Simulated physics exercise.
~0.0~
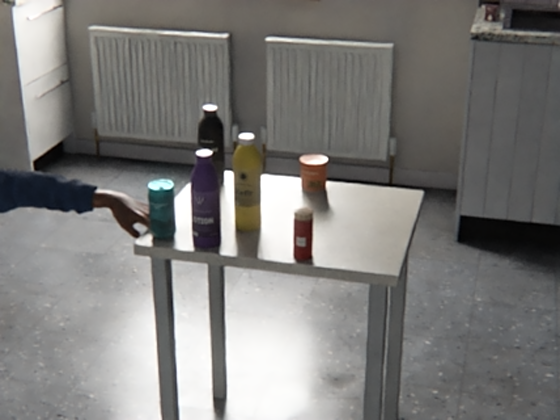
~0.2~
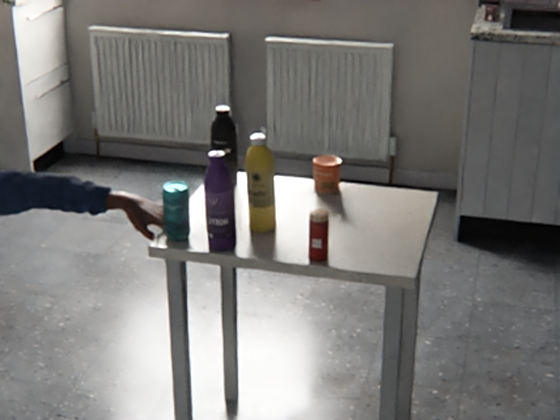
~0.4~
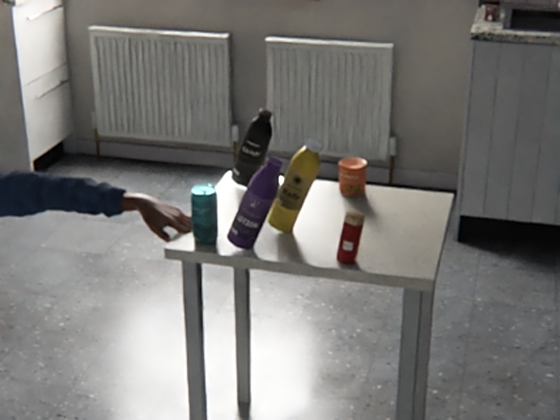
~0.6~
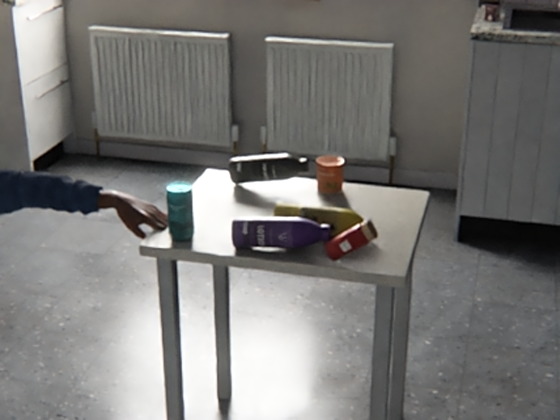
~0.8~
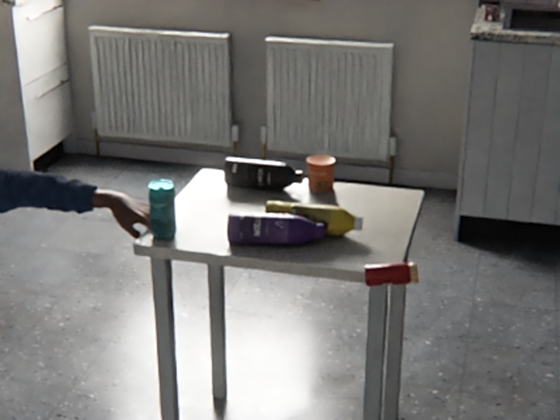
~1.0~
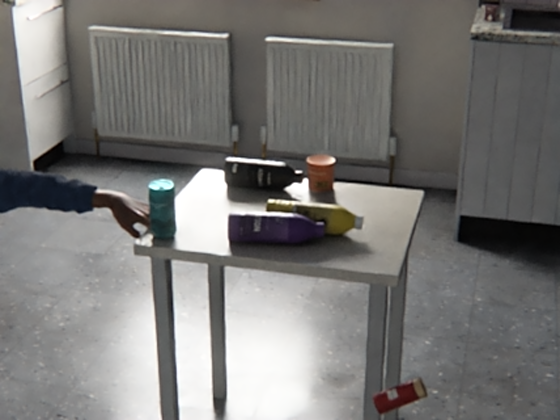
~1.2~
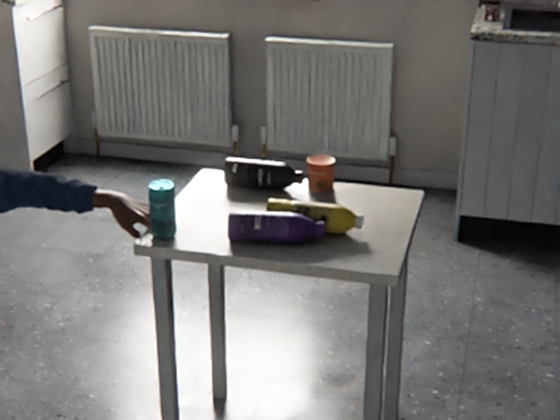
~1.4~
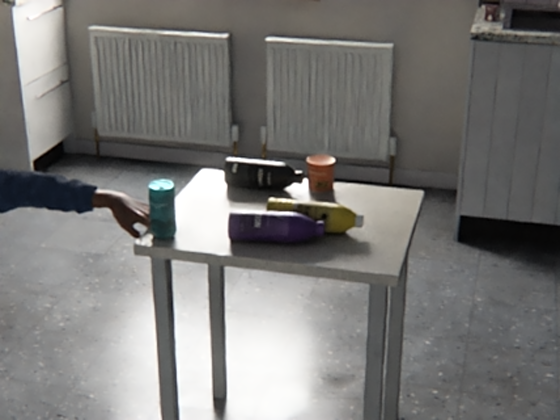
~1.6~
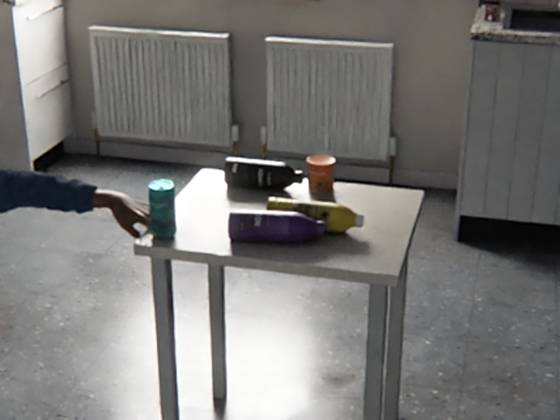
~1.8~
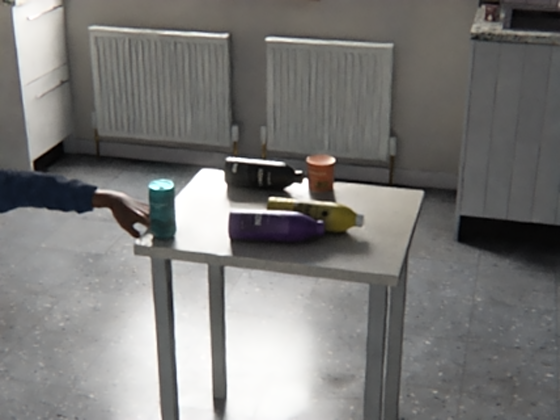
A small white table slid right and then back left beside an outstretched hand, and the purple, yellow and black bottles toppled onto their sides while a red shaker tipped and fell off the edge, leaving the turquoise can and orange tin upright.
